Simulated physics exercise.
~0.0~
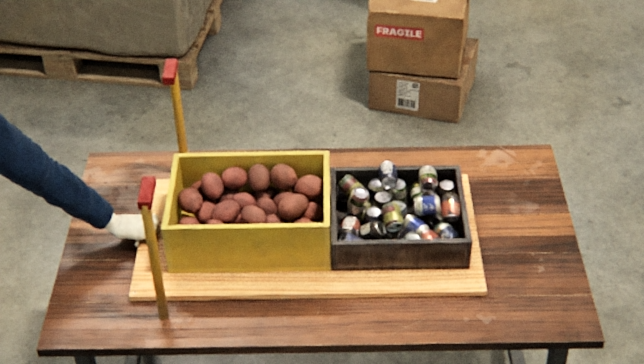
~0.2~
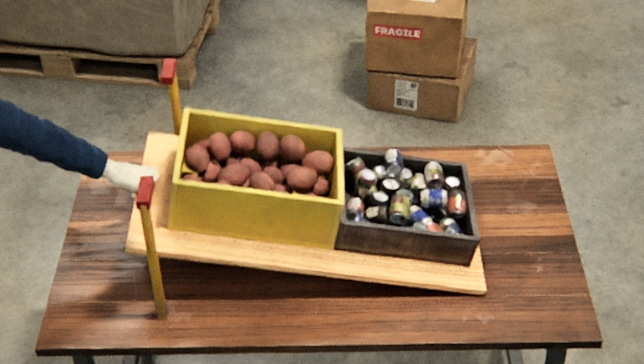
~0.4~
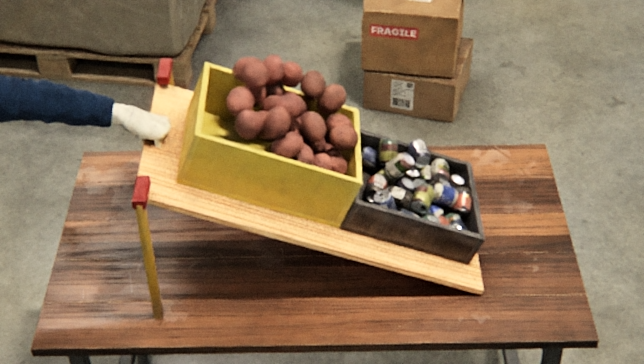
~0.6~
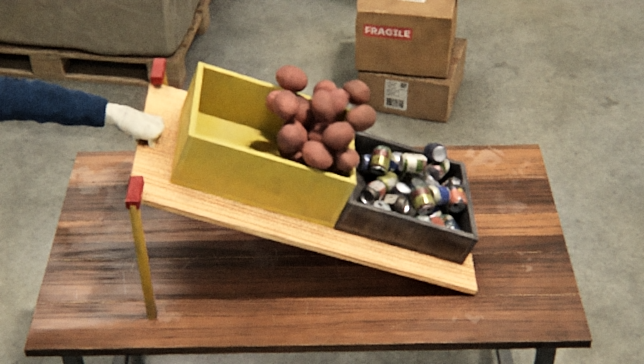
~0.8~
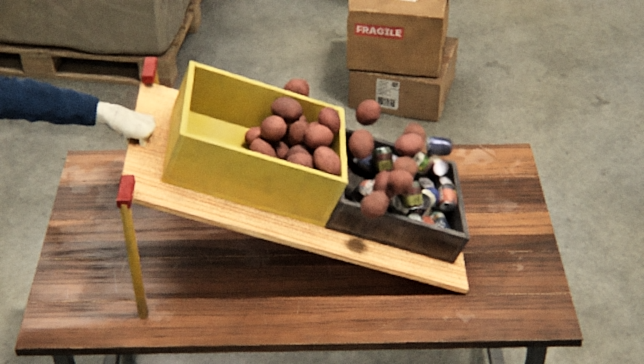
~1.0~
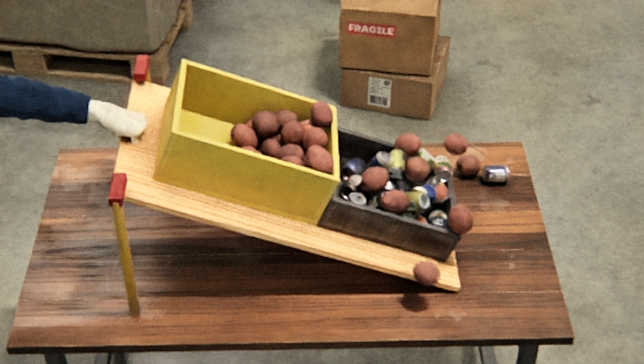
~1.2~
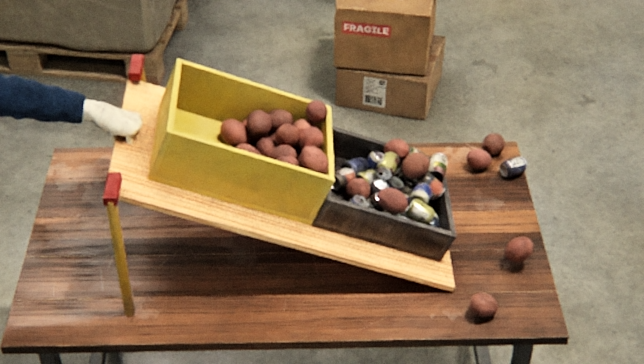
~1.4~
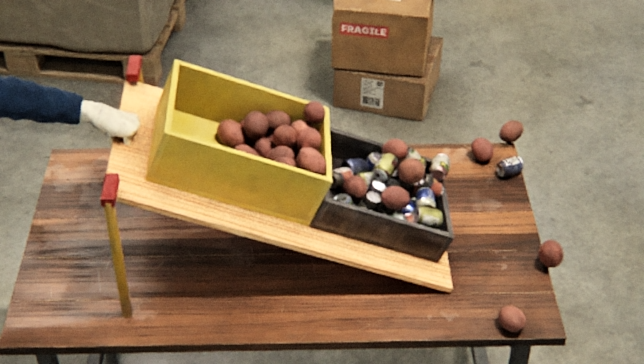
A tilting board flings red potatoes from a yellow container, some landing on the table.
